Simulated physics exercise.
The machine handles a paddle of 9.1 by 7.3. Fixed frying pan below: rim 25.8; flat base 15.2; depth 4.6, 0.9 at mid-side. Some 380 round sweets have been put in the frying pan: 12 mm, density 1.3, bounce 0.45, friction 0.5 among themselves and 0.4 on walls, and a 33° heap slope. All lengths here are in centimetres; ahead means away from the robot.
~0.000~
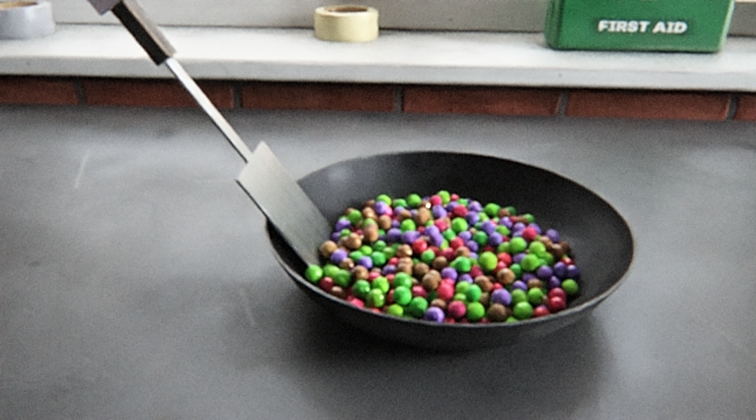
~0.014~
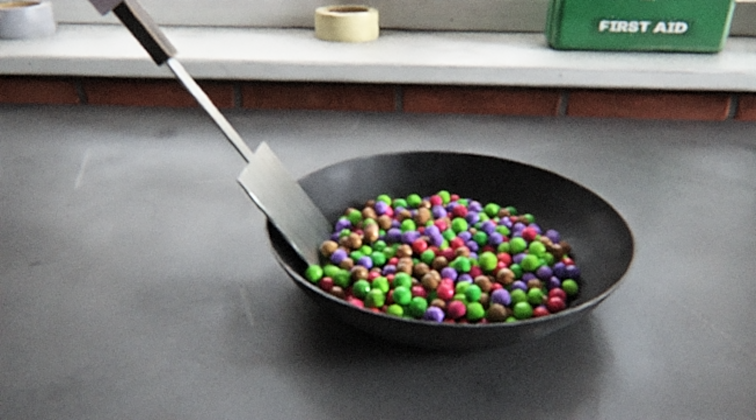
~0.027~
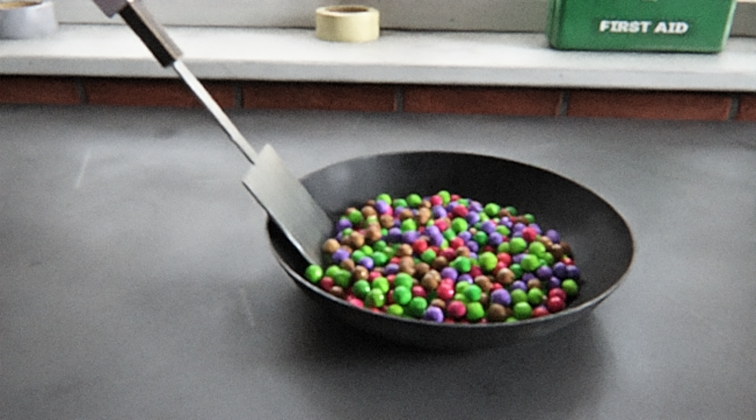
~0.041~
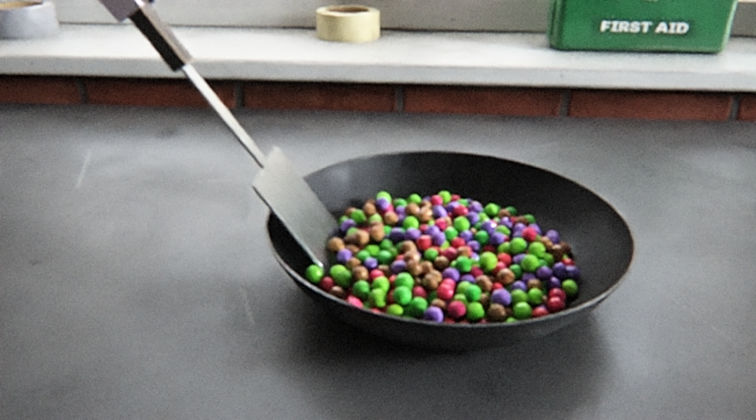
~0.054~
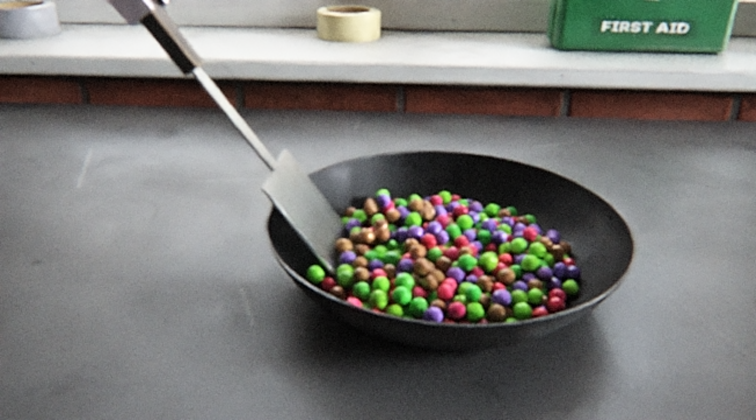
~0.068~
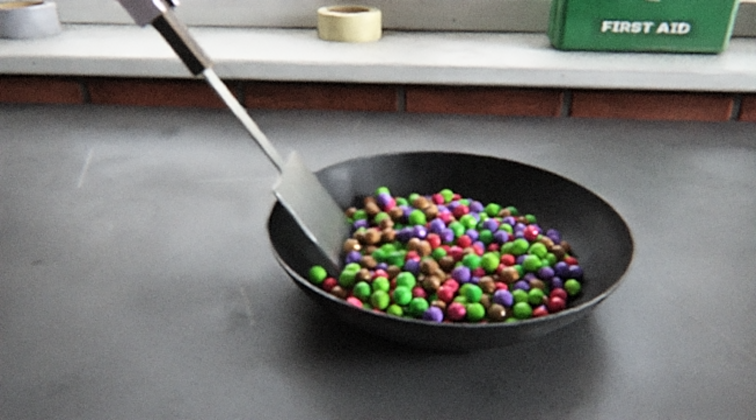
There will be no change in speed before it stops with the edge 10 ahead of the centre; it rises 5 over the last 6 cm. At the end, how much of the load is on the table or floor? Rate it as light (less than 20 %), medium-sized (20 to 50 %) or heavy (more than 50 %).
Rated light.
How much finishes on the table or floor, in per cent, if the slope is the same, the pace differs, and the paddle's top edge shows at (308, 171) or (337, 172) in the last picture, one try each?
That comes to some 25 and some 30 percent, in that order.
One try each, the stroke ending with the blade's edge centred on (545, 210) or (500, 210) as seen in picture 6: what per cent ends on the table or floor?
0 % and 0 %.
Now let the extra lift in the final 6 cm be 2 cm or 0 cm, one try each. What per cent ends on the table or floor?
I'd put it near 20 in a hundred, then near 15 in a hundred.
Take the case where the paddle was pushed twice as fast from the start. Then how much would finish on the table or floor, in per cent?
Some 25 in a hundred.
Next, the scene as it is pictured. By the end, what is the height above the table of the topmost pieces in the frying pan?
Top of the heap: Roughly 5.0 cm above the table top.
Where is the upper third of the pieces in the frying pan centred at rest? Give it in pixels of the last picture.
It is centred near (538, 248) in the last view.
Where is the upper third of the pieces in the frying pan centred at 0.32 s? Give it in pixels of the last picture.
I'd say close to (547, 234).
After 0.20 s, sloping 55°, highest piece 4 above the table; 382 in the frying pan.
After 0.32 s, sloping 55°, highest piece 6 above the table; 382 in the frying pan.
After 0.59 s, sloping 55°, highest piece 5 above the table; 327 in the frying pan, 54 on the table or floor, 1 on the blade or in flight.
After 1.64 s, sloping 55°, highest piece 5 above the table; 327 in the frying pan, 55 on the table or floor.
In the end, 327 in the frying pan, 55 on the table or floor. That is 14 % on the table or floor.
